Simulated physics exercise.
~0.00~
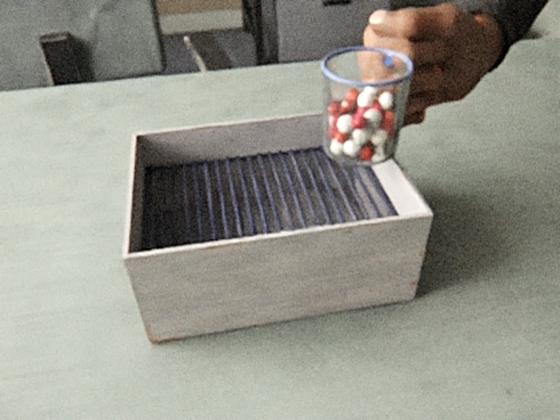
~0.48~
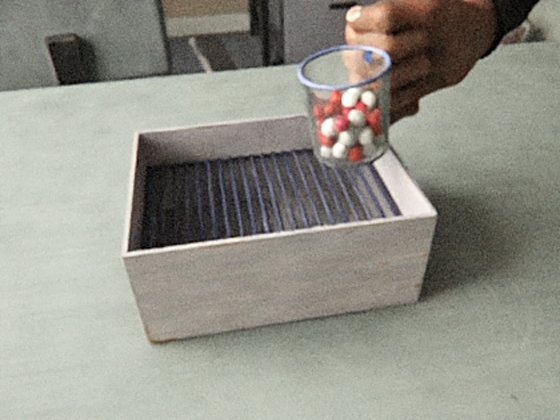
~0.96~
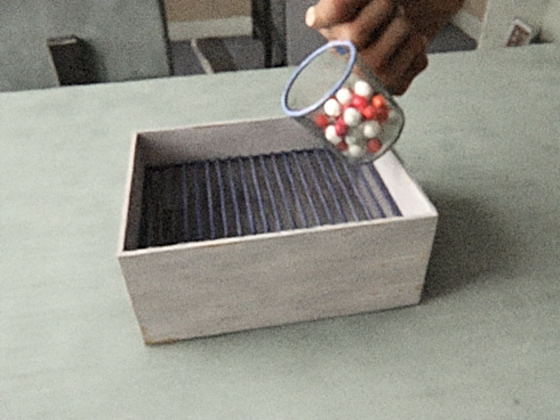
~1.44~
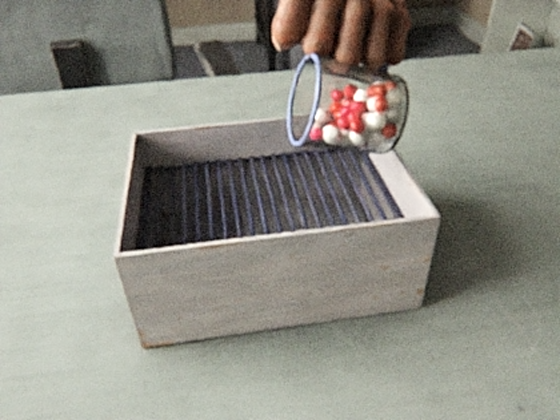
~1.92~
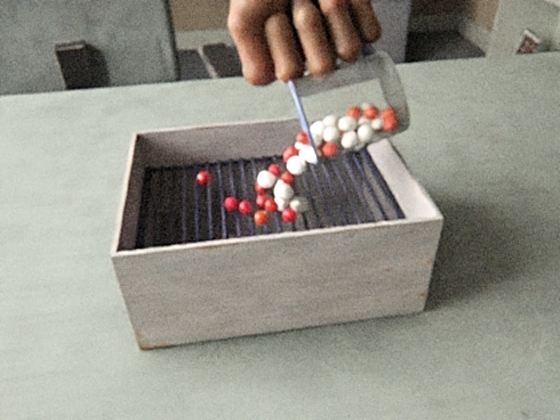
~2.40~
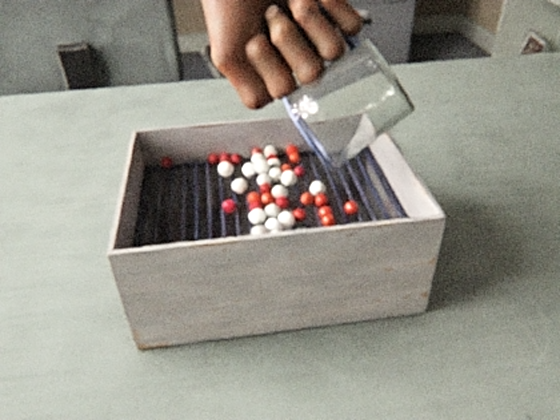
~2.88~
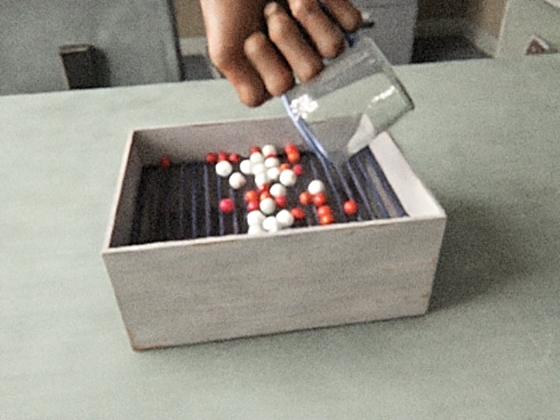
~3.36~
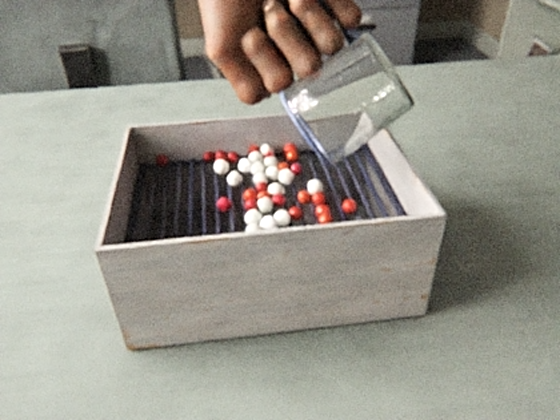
A hand tips red and white balls from a clear cup onto dark wires, where they rest.
